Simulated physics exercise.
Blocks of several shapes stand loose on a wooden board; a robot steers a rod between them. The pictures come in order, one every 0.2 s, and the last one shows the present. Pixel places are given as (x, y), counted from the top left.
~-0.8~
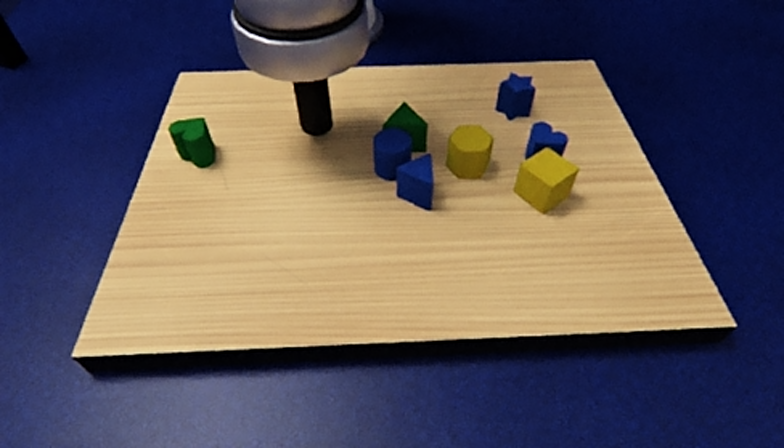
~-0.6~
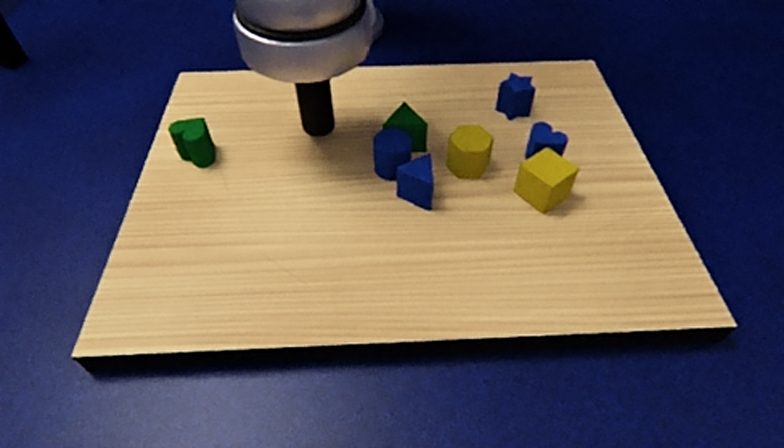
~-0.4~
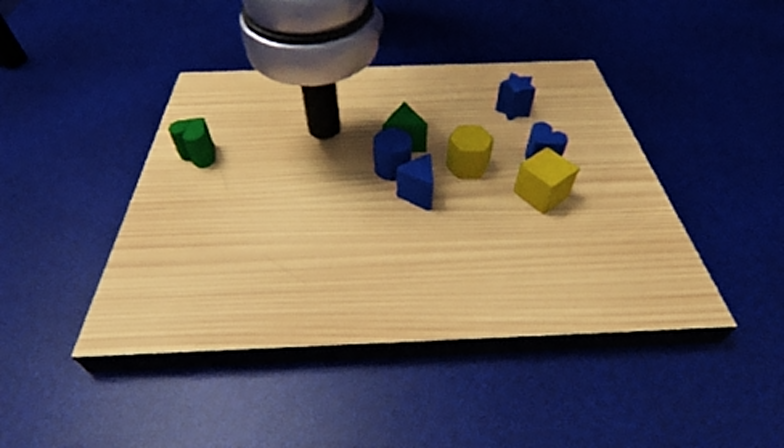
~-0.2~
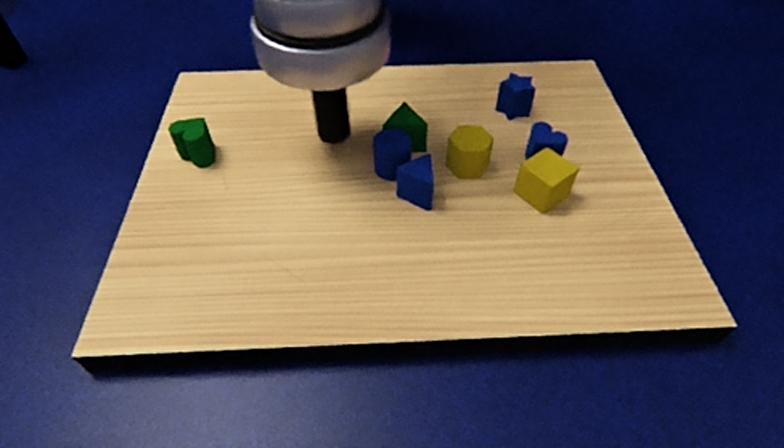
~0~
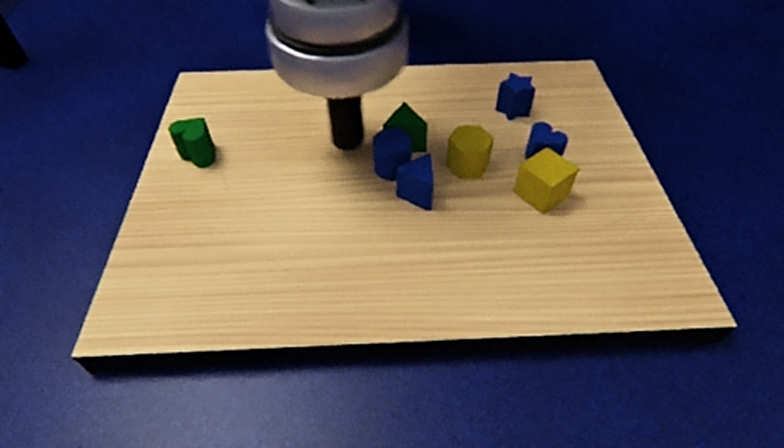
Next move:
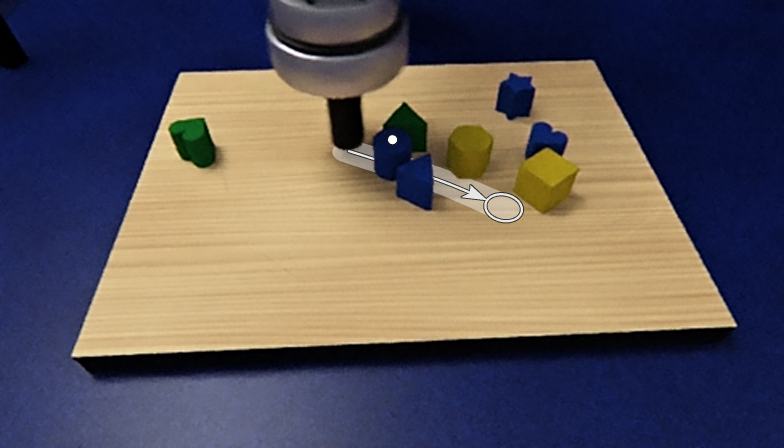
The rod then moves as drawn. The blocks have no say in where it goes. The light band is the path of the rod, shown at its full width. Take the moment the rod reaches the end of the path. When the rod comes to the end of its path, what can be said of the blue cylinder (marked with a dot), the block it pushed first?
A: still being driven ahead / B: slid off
A - still being driven ahead.
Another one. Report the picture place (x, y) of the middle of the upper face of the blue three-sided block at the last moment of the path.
It should be at about (439, 185).
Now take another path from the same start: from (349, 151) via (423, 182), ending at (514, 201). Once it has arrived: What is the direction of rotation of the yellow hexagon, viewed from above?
Spin direction: Counter-clockwise.
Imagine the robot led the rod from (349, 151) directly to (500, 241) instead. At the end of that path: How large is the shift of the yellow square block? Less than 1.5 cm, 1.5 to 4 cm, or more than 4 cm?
Short, under 1.5 cm.
Drawn move, from (349, 151) through (398, 167) and (450, 185) to (504, 207); the dot is on the blue cylinder.
What follows on the original path. One third of the way, rod (400, 157); blue cylinder (432, 153); green three-sided block (418, 116), turned 50° anticlockwise; blue three-sided block (433, 177), turned 45° clockwise.
Two thirds of the way, rod (453, 174); blue cylinder (484, 178); green three-sided block (420, 116), turned 65° anticlockwise; blue three-sided block (439, 185), turned 70° clockwise; yellow hexagon (478, 138), turned 20° anticlockwise.
At the end, rod (506, 197); blue cylinder (527, 209); green three-sided block (420, 116), turned 65° anticlockwise; blue three-sided block (439, 185), turned 70° clockwise; yellow hexagon (480, 138), turned 25° anticlockwise; yellow square block still.
